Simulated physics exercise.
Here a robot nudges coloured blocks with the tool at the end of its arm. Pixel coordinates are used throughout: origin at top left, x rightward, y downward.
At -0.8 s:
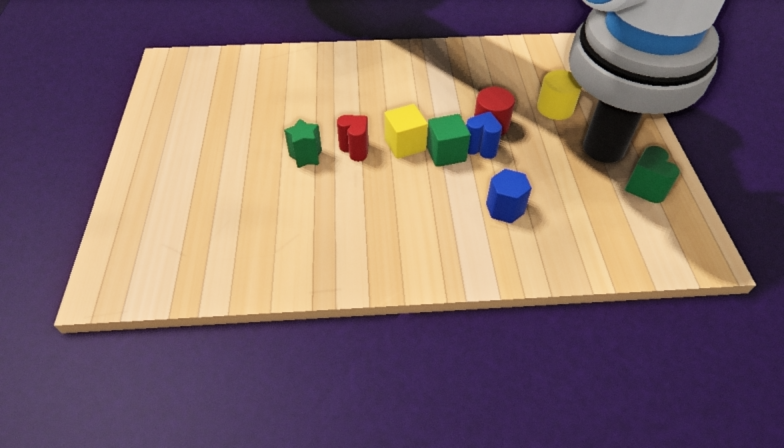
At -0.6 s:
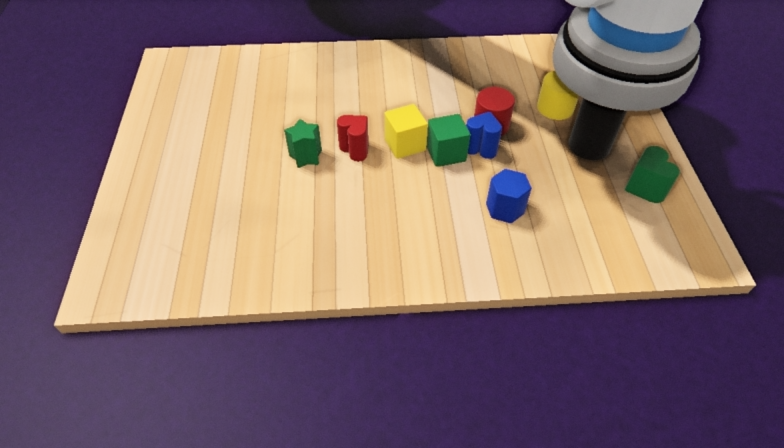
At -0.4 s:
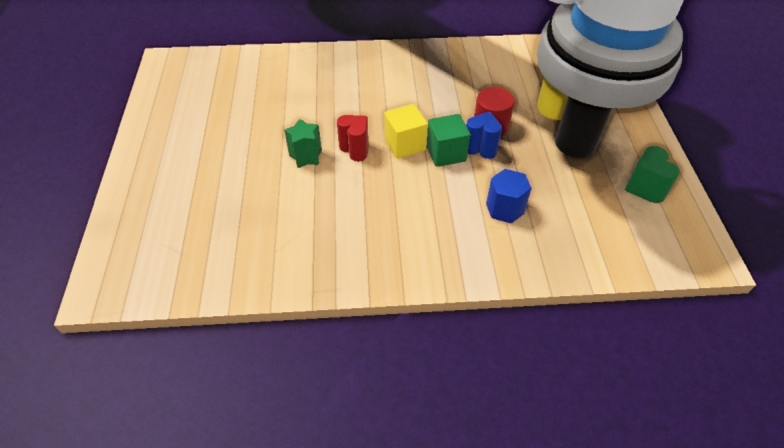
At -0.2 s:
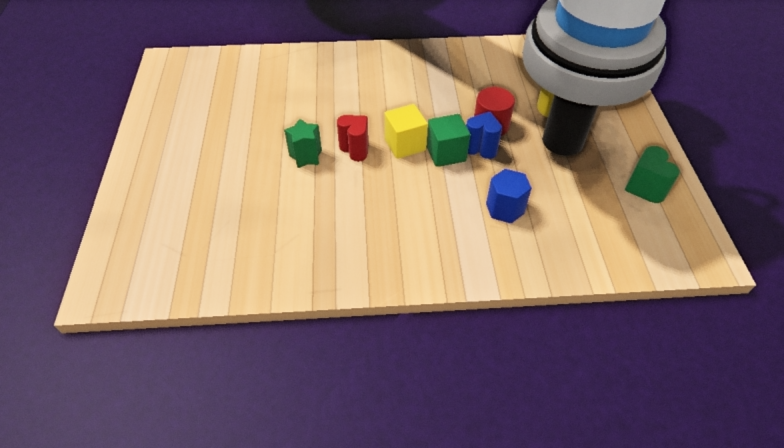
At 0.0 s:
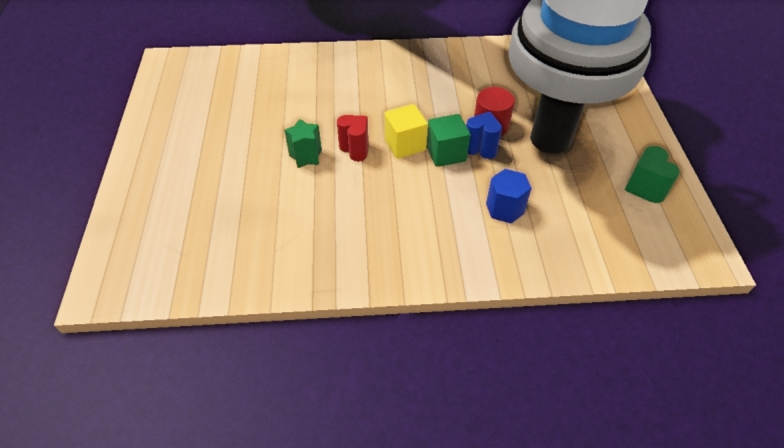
The clip opens on a wooden board holding scattered red, yellow, green and blue blocks, with a robot arm's dark tool near the right side. The arm slides a short way left, gradually covering the yellow cylinder behind it, while the blocks stay where they are.
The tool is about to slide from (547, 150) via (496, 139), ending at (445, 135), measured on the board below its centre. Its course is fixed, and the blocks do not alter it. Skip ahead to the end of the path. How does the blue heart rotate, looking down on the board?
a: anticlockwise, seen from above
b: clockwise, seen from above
My answer is option a.
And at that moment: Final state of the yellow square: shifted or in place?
The yellow square is moved.
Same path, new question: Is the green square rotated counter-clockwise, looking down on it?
I believe not.
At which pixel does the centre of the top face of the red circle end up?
That would be at about pixel (465, 84).
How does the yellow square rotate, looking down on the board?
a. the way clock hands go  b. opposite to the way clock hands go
My pick is a.
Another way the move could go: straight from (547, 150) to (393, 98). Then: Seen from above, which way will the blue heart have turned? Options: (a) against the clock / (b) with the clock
That would be a.
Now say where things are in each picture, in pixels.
In the first frame, tip of the tool at (604, 149), middles of tops, yellow square at (406, 117), green square at (449, 126), blue heart at (485, 122), red circle at (496, 98).
In the second frame, tool at (589, 146), nothing pushed.
In the third frame, tool at (575, 144), nothing pushed.
In the fourth frame, tool at (563, 142), nothing pushed.
In the fifth frame, tool at (550, 140), yellow square at (406, 117), green square at (449, 126), blue heart at (485, 122), red circle at (496, 98).
The first path, step by step. One third of the way, tool at (515, 131); red circle at (489, 95).
Two thirds of the way, tool at (481, 127); yellow square at (396, 118), turned 25° clockwise; green square at (430, 135), turned 20° clockwise; blue heart at (465, 129), turned 30° anticlockwise; red circle at (469, 86).
At the end, tool at (446, 124); yellow square at (395, 118), turned 25° clockwise; green square at (430, 136), turned 20° clockwise; blue heart at (462, 133), turned 55° anticlockwise; red circle at (465, 84).
